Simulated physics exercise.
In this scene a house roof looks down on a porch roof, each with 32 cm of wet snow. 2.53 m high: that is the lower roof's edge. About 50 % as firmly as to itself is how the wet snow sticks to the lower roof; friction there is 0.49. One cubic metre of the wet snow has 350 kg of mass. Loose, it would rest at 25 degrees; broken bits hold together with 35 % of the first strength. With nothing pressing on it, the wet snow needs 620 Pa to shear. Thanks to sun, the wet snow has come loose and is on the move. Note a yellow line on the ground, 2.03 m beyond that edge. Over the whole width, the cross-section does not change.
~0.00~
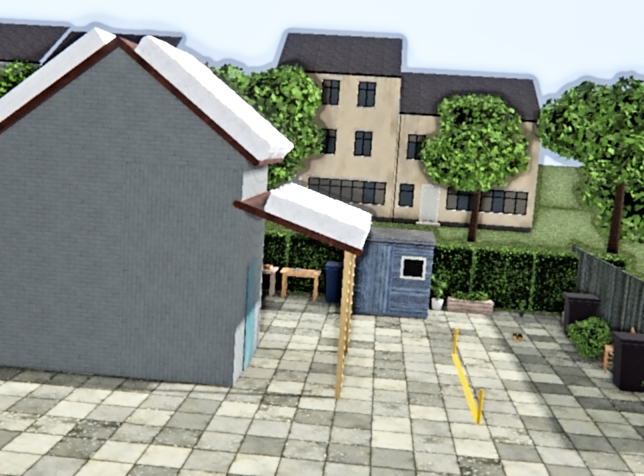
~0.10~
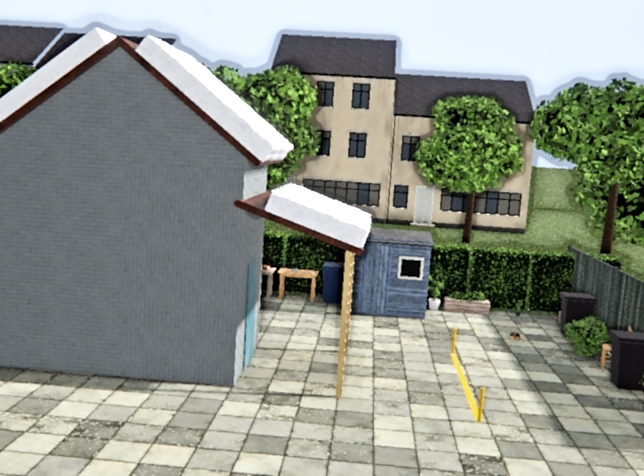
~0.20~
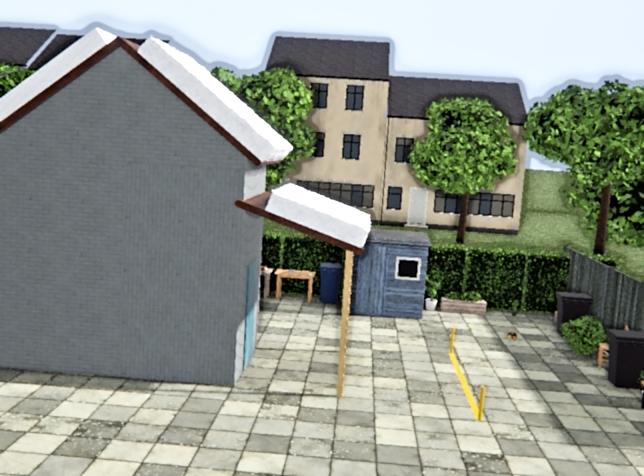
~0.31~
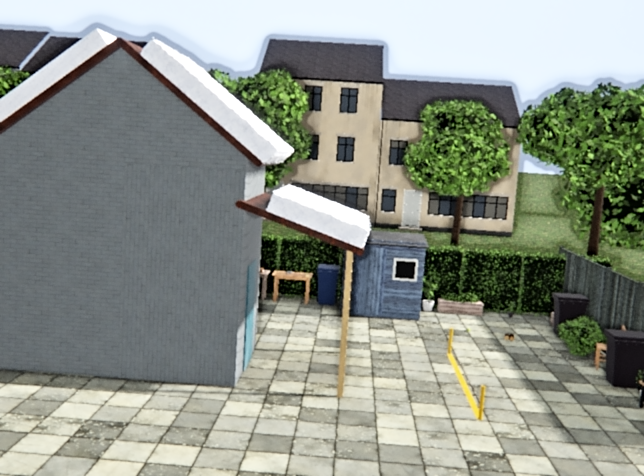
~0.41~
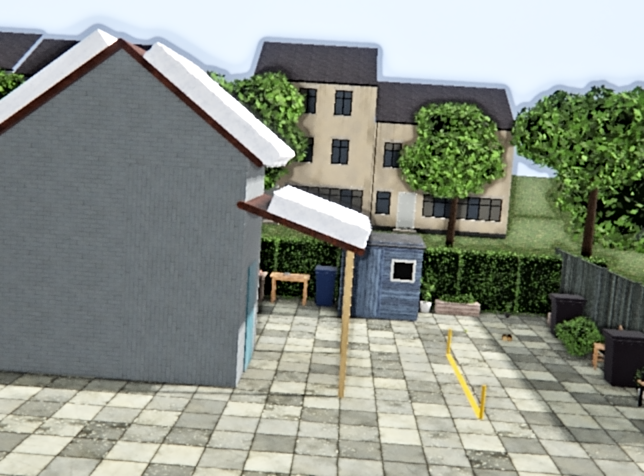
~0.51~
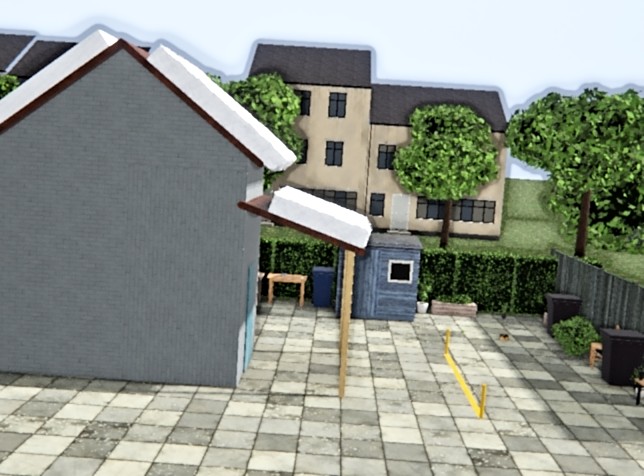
The snow on the right side of the gray house's roof slid slightly down and poked a little past the edge above the snowy porch roof, while the view of the paved yard shifted gently.
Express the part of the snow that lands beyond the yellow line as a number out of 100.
Roughly 1 per cent.
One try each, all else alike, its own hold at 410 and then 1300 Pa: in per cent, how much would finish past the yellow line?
Respectively, close to 8 % and close to 0 %.
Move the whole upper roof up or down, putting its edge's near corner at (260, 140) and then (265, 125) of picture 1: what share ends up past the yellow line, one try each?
Around 8 percent, then around 18 percent.
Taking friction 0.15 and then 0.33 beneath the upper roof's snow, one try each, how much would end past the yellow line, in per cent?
First try 20 per cent, second try 12 per cent.
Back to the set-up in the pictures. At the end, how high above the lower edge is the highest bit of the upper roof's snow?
Roughly 1.2 m.
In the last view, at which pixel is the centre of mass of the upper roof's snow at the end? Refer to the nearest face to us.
Look near (359, 301) in the final picture.
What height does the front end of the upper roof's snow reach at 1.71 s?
About 3.0 m.
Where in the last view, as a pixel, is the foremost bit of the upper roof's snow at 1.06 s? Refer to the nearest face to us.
Position: About (307, 196).
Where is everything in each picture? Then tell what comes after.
The first frame shows front end of the wet snow at (261, 157).
The second frame shows front end of the wet snow at (263, 148), its middle shifted 7 mm.
The third frame shows front end of the wet snow at (264, 158), its middle shifted 2.9 cm, 1 % of it past the upper edge, in one piece.
The fourth frame shows front end of the wet snow at (267, 151), its middle shifted 6.6 cm, 2 % of it past the upper edge, in one piece.
The fifth frame shows front end of the wet snow at (271, 157), its middle shifted 12 cm, 5 % of it past the upper edge, in one piece.
The sixth frame shows front end of the wet snow at (276, 148), its middle shifted 19 cm, 7 % of it past the upper edge, cracking.
By 1.06 s, none is below the lower edge and 0 % is past the line.
By 1.71 s, none is below the lower edge and 0 % is past the line.
By 2.35 s, none is below the lower edge and 0 % is past the line.
By 3.00 s, 26 % is below the lower edge and 0 % is past the line.
By 5.40 s, at the end, 44 % is below the lower edge and 1 % is past the line.
